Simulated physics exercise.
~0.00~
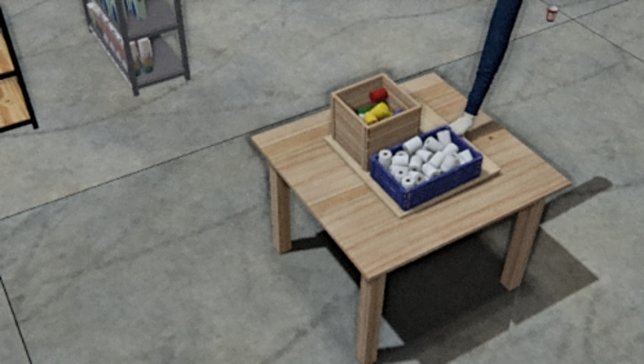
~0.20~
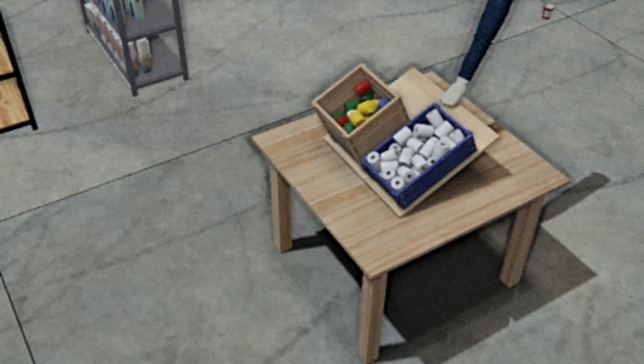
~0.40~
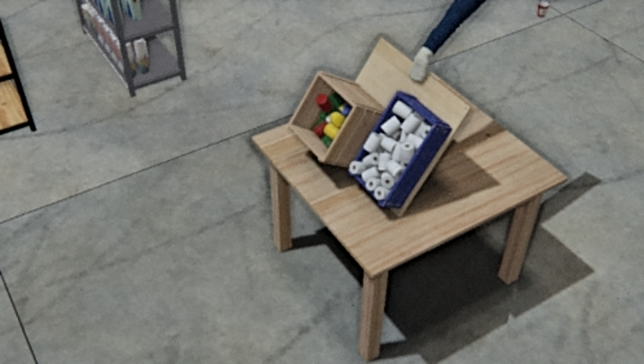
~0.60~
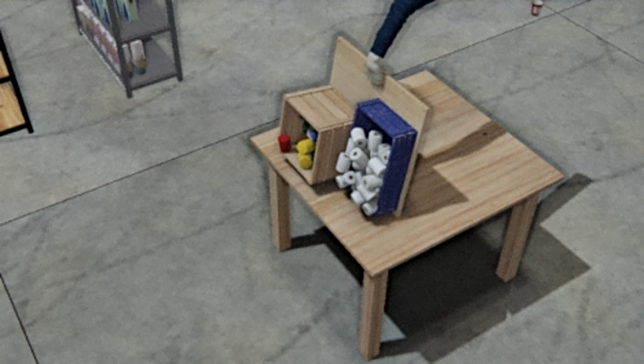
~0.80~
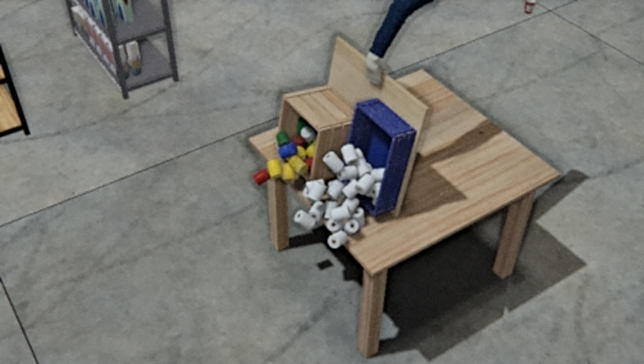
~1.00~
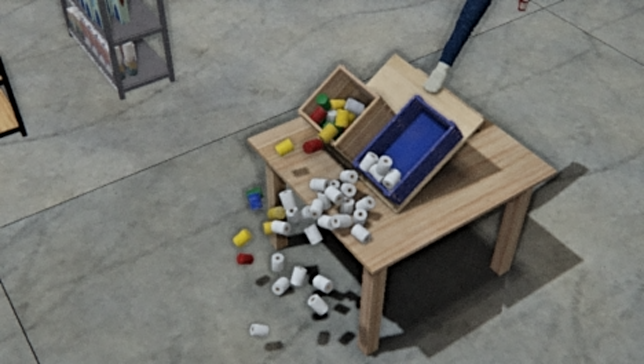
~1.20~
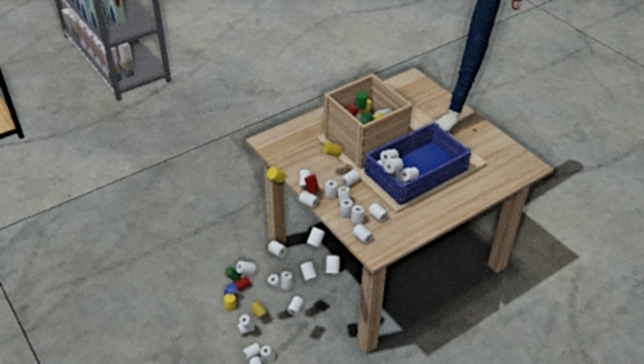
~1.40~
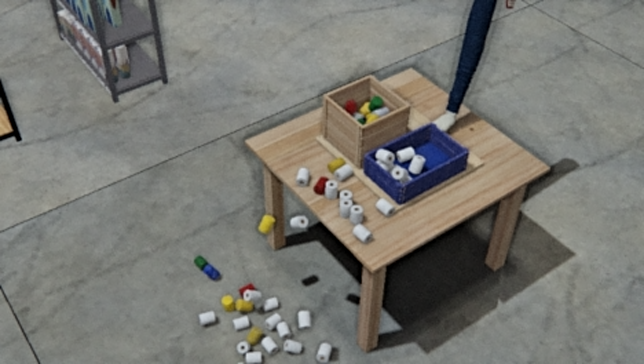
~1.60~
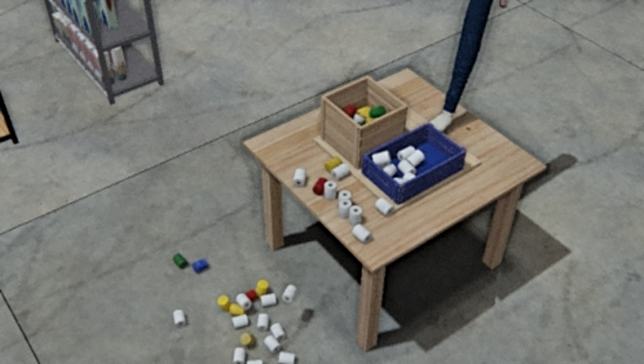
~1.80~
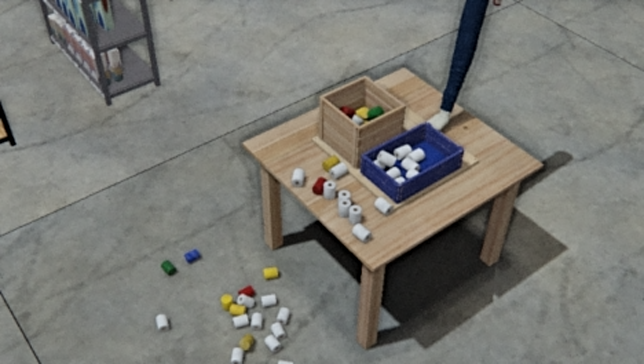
At the start, a blue crate of white paper rolls and a wooden crate of colorful jars sit on a board on a wooden table, with an arm reaching to the board's right end. The arm lifts that end, and board and crates tip steeply to the left. Rolls and jars slide out, piling on the tabletop and spilling over its edge. The arm then lowers the board flat again while pieces drop and scatter across the floor. By the end, the blue crate holds only a few rolls, the wooden crate keeps most of its jars, and the rest lie on table and floor.
